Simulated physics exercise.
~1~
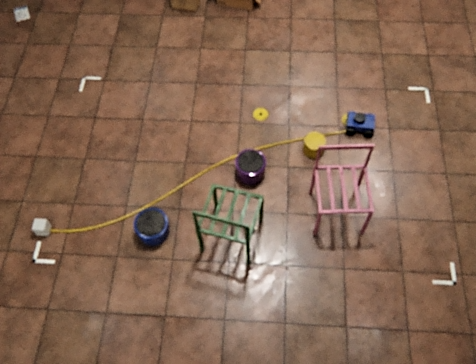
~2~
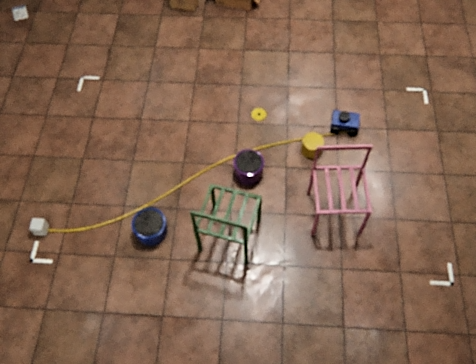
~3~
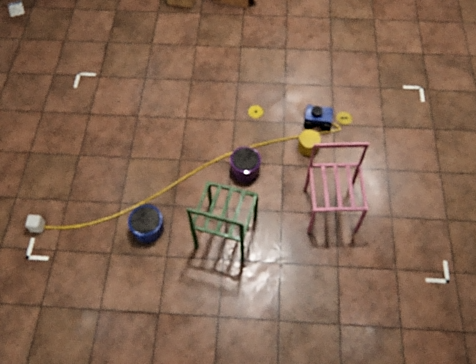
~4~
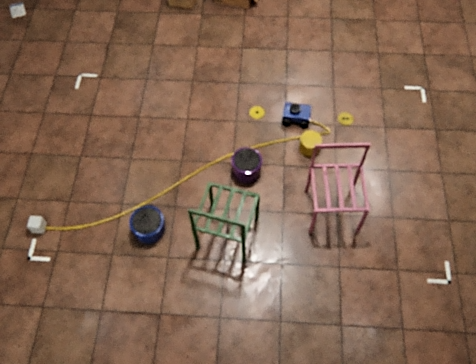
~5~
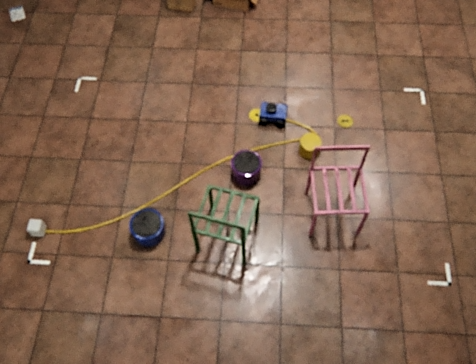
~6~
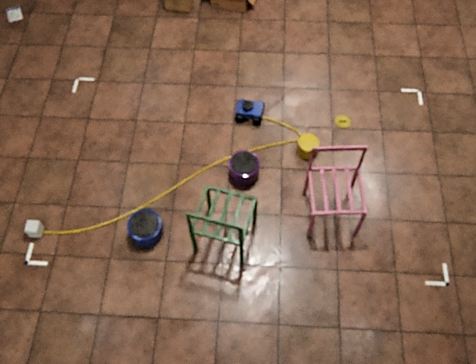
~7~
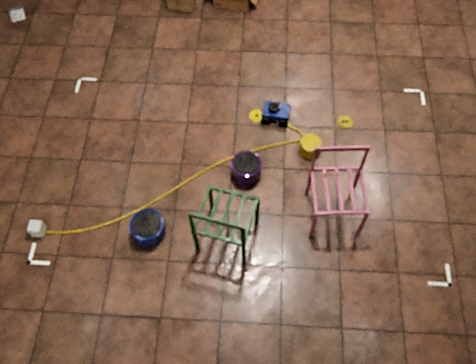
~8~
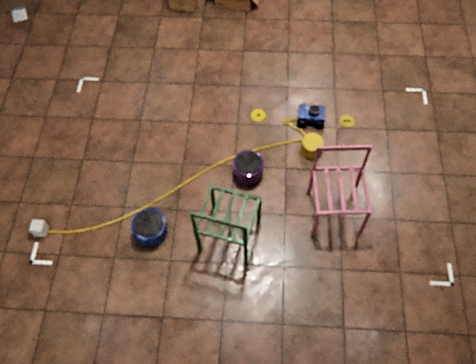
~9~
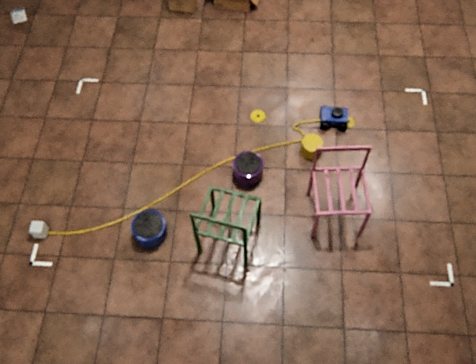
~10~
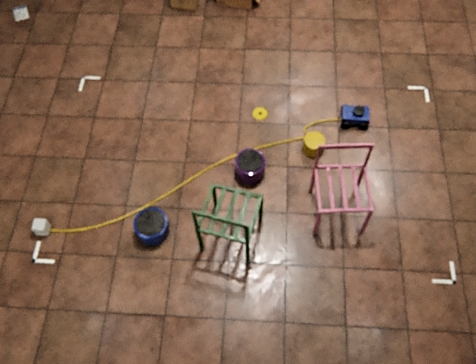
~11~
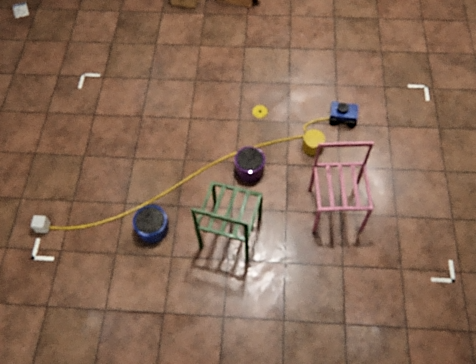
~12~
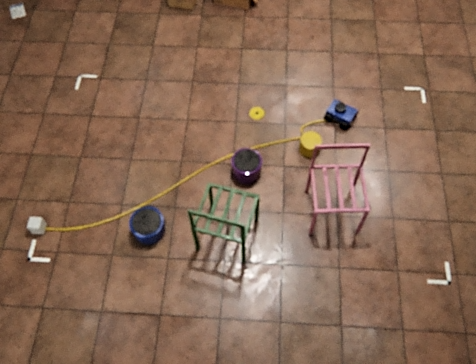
A small blue cart trailing a yellow cord rolled left across the tiled floor, passing above the yellow tub to a yellow mark, then headed back right and stopped just beyond the tub, while the pots and the pink and green chairs stayed put.
